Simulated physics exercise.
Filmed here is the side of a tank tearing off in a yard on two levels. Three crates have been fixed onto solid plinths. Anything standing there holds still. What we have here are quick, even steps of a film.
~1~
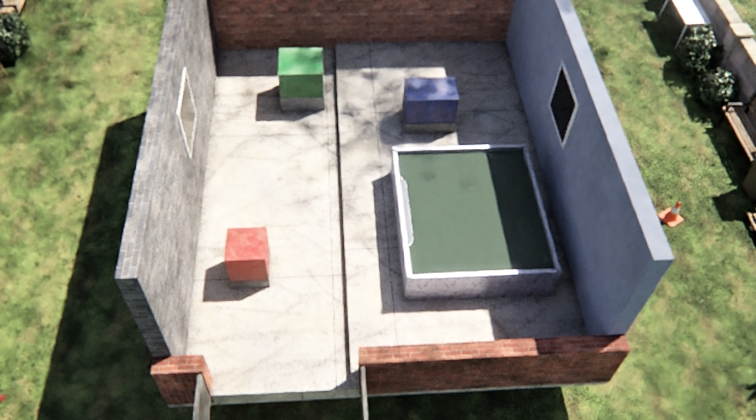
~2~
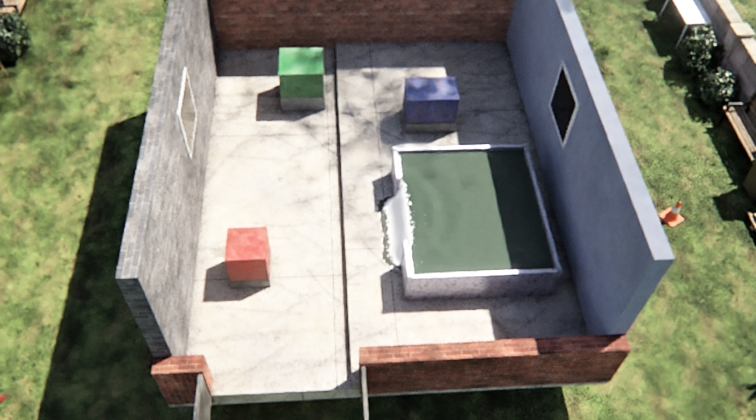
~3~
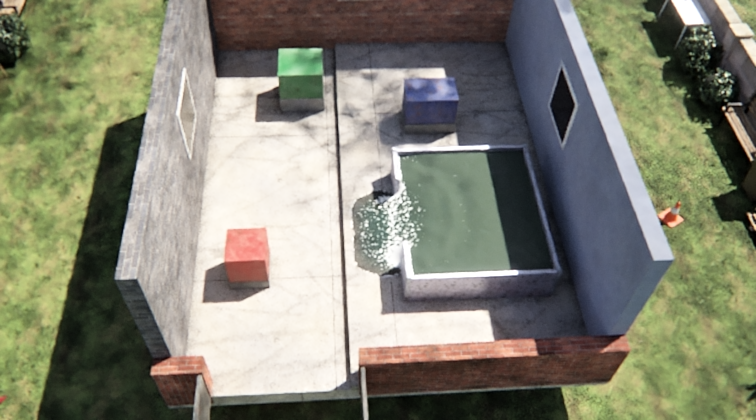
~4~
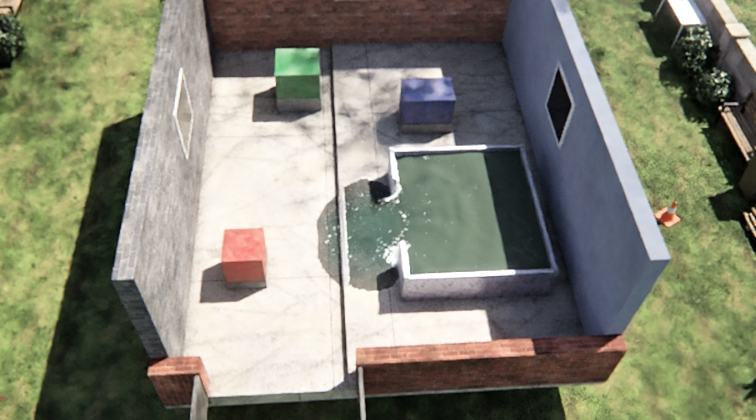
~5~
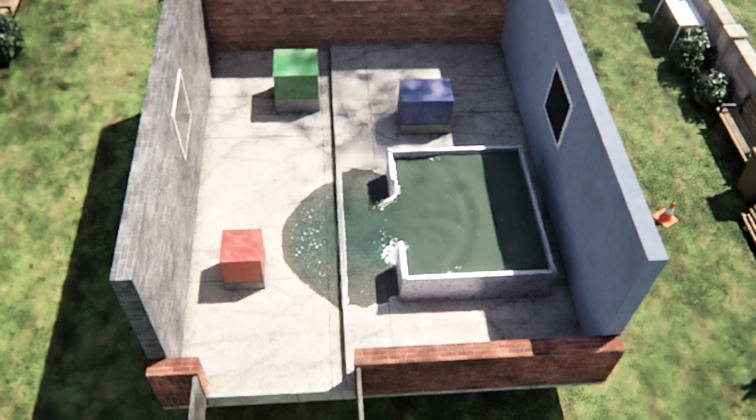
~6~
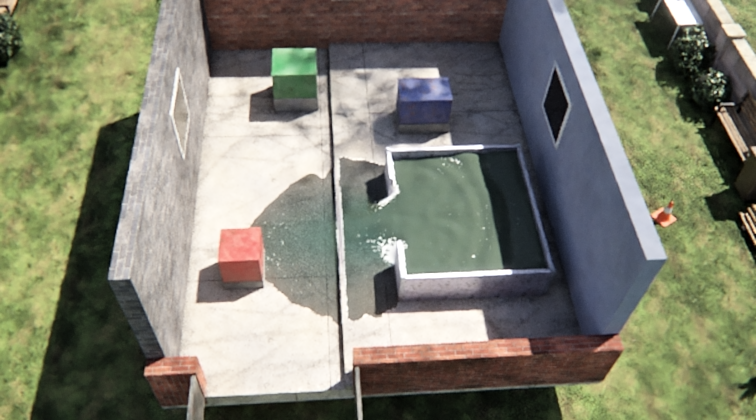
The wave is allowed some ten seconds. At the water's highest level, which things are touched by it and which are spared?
Going through them: The blue crate is spared; the green crate is spared; the red crate is touched.
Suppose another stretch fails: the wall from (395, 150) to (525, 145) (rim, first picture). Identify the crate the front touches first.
The blue one.
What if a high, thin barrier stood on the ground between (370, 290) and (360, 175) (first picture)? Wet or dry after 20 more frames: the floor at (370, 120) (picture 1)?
Answer: Under water.
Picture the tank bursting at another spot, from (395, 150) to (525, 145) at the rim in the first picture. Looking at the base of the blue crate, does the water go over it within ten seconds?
As far as I can tell, the blue one is overrun.
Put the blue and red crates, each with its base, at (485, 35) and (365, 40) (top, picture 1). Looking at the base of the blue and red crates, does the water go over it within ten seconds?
My reading: Blue crate is spared, red crate escapes it.
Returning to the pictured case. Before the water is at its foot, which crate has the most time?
The blue one comes last.
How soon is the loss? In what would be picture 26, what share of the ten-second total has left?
Some 25 per cent.
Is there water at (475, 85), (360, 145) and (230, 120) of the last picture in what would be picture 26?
Status per point, in sequence: Unwetted, then unwetted, then waterlogged.
A moment on, water covers 25 % of the floor; the blue crate not reached, the green crate not reached, the red crate water round its plinth.
Next, water covers 40 % of the floor; the blue crate not reached, the green crate not reached, the red crate water round its plinth.
Then, water covers 45 % of the floor; the blue crate not reached, the green crate water round its plinth, the red crate water round its plinth.
Later, water covers 50 % of the floor; the blue crate not reached, the green crate water round its plinth, the red crate water round its plinth.
In the end, water covers 50 % of the floor; the blue crate stayed above the water, the green crate stayed above the water, the red crate was topped.
